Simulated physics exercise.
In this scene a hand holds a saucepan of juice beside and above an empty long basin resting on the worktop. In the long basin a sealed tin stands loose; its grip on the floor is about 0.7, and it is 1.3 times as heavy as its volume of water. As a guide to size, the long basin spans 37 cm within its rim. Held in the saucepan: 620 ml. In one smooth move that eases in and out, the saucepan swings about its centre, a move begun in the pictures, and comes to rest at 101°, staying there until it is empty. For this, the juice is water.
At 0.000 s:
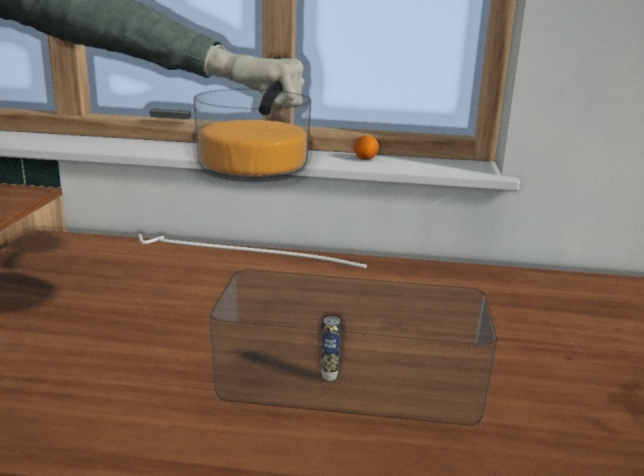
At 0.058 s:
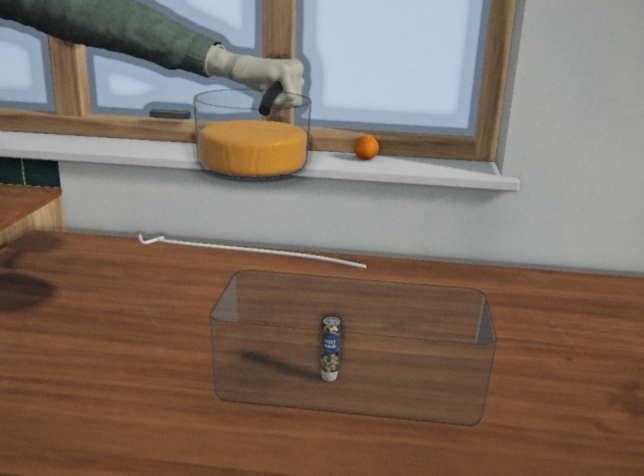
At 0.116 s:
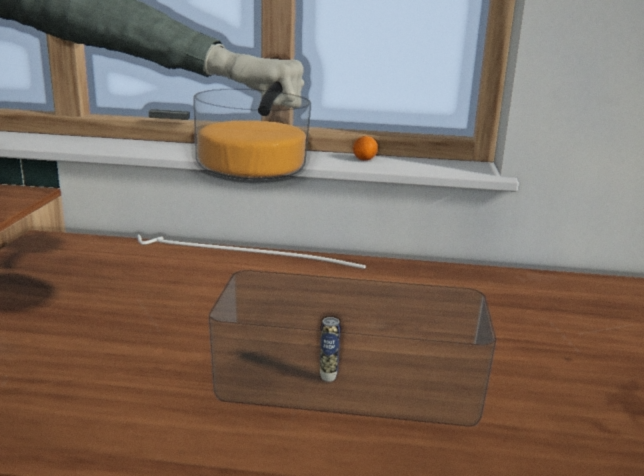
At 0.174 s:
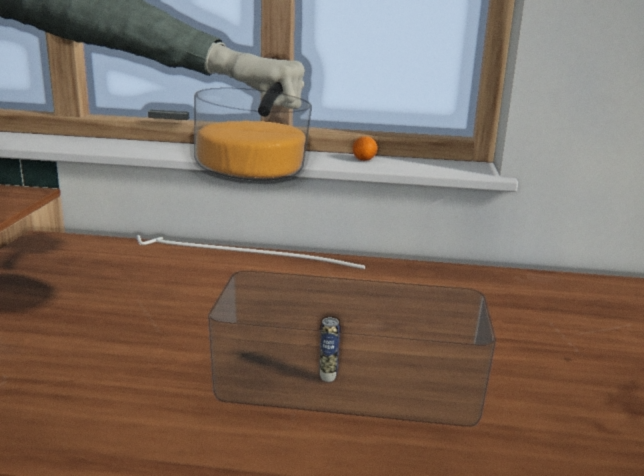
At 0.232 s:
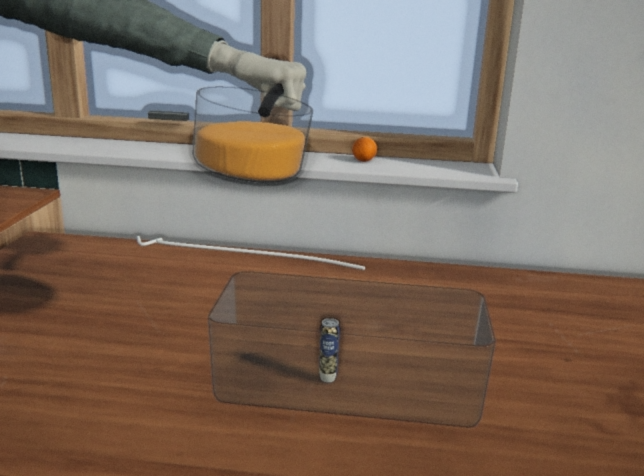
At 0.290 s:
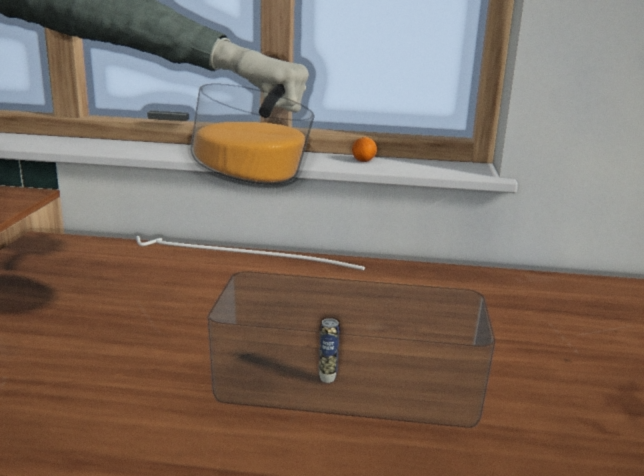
A gloved hand gradually tilts a clear pan of orange juice rightward above an empty basin.
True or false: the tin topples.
False.
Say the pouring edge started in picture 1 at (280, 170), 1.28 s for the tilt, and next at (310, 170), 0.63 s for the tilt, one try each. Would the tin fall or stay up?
In the first try it comes down; in the second it comes down.
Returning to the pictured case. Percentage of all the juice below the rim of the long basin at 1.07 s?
About 48 per cent.
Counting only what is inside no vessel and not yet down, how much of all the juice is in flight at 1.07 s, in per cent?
Close to 28 in every hundred parts.
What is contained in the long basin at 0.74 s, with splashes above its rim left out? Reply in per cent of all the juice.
Around 0 percent.
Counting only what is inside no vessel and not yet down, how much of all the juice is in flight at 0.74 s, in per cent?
I'd say close to 18 per cent.
By 0.74 s the tilt is 62° and 81 per cent is still to pour; the tin stands where it began.
By 1.07 s the tilt is 94° and 24 per cent is still to pour; the tin stands where it began.
By 1.41 s the tilt is 101° and 2 per cent is still to pour; the tin stands where it began.
By 1.78 s the tilt is 101° and 0 per cent is still to pour; the tin stands where it began.
At rest the tin stands where it began.
